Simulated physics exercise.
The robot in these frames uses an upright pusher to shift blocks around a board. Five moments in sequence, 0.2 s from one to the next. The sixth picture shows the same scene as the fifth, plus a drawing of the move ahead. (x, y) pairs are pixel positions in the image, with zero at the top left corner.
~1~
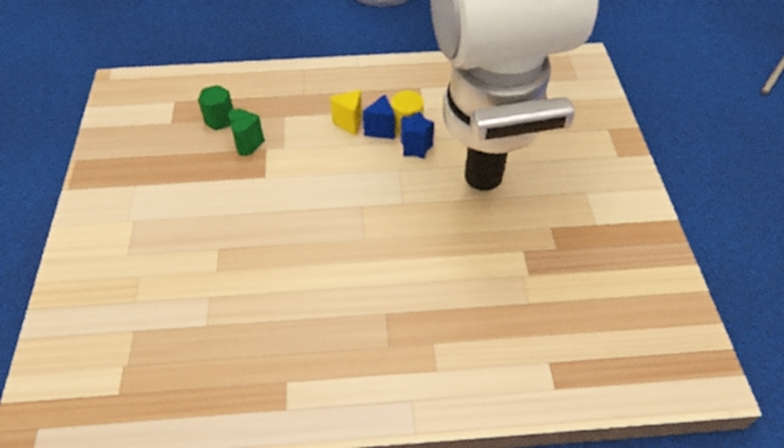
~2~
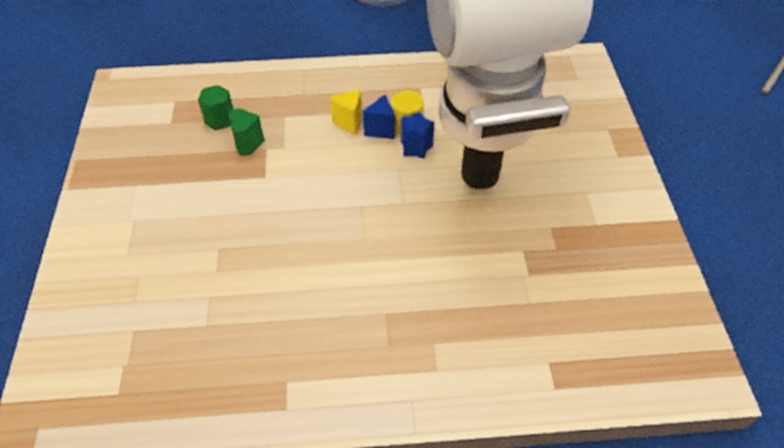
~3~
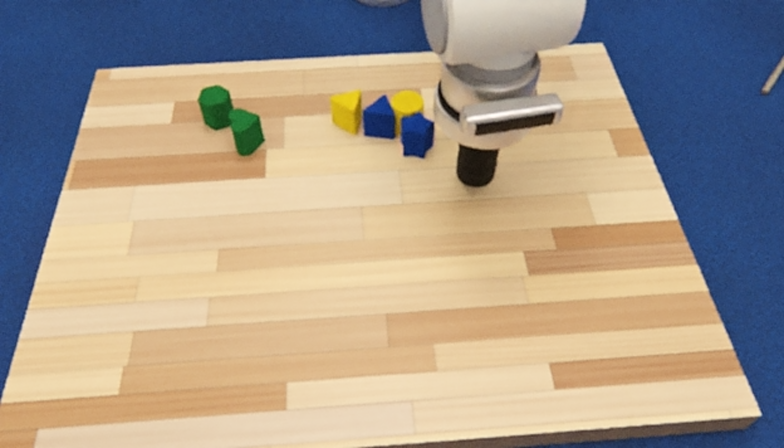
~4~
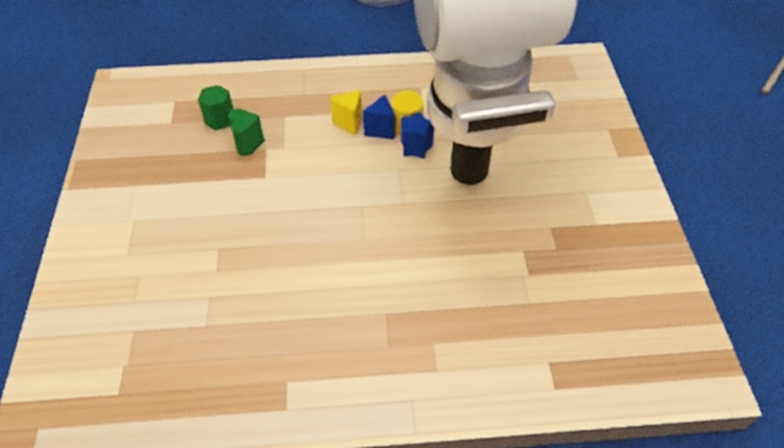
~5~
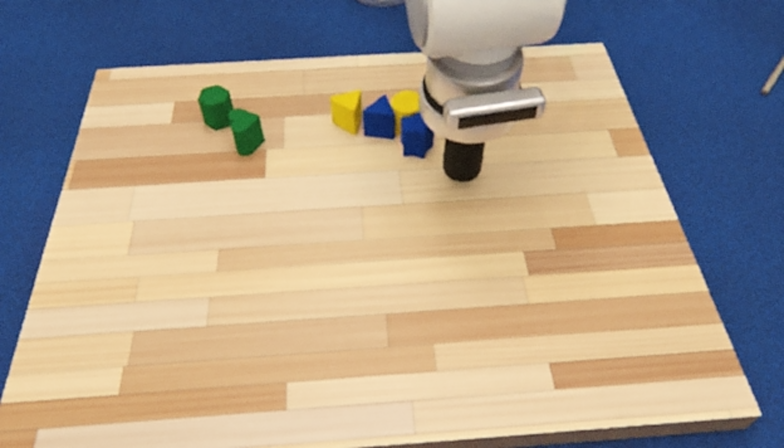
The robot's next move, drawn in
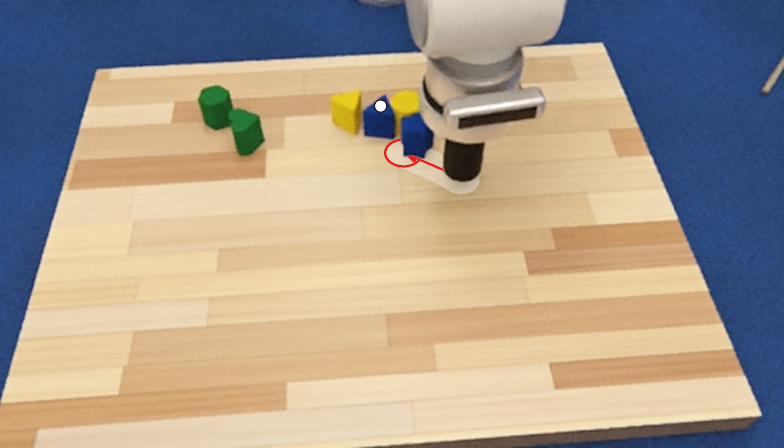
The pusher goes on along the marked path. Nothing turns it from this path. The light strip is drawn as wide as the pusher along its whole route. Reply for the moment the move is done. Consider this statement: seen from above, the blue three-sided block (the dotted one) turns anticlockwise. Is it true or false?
That statement is accurate.
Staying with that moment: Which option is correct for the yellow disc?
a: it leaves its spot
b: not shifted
a.
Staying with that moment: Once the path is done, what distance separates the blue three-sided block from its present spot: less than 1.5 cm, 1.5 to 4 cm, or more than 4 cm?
It goes 1.5 to 4 cm.
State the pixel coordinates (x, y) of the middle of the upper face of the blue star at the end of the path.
I'd guess (394, 107).
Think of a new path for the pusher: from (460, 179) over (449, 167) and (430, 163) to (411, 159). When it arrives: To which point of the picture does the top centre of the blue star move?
It sits at (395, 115).
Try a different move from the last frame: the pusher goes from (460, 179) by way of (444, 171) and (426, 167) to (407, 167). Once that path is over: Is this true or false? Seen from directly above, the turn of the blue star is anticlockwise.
My answer: False.
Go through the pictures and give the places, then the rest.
In the first picture, tip of the pusher at (483, 177), middles of tops, yellow three-sided block at (348, 99), blue three-sided block at (381, 106), yellow disc at (408, 101), blue star at (417, 123).
In the second picture, pusher at (480, 176), nothing pushed.
In the third picture, pusher at (475, 174), nothing pushed.
In the fourth picture, pusher at (469, 171), nothing pushed.
In the fifth picture, pusher at (462, 168), yellow three-sided block at (348, 99), blue three-sided block at (381, 106), yellow disc at (408, 101), blue star at (417, 123).
The line goes from (460, 179) through (432, 165) to (403, 153); the dot is on the blue three-sided block.
The first path, step by step. Halfway along, pusher at (432, 154); blue star at (413, 120), turned 15° clockwise.
At the end, pusher at (404, 142); yellow three-sided block unmoved; blue three-sided block at (368, 98), turned 25° anticlockwise; yellow disc at (405, 88); blue star at (394, 107), turned 45° clockwise.
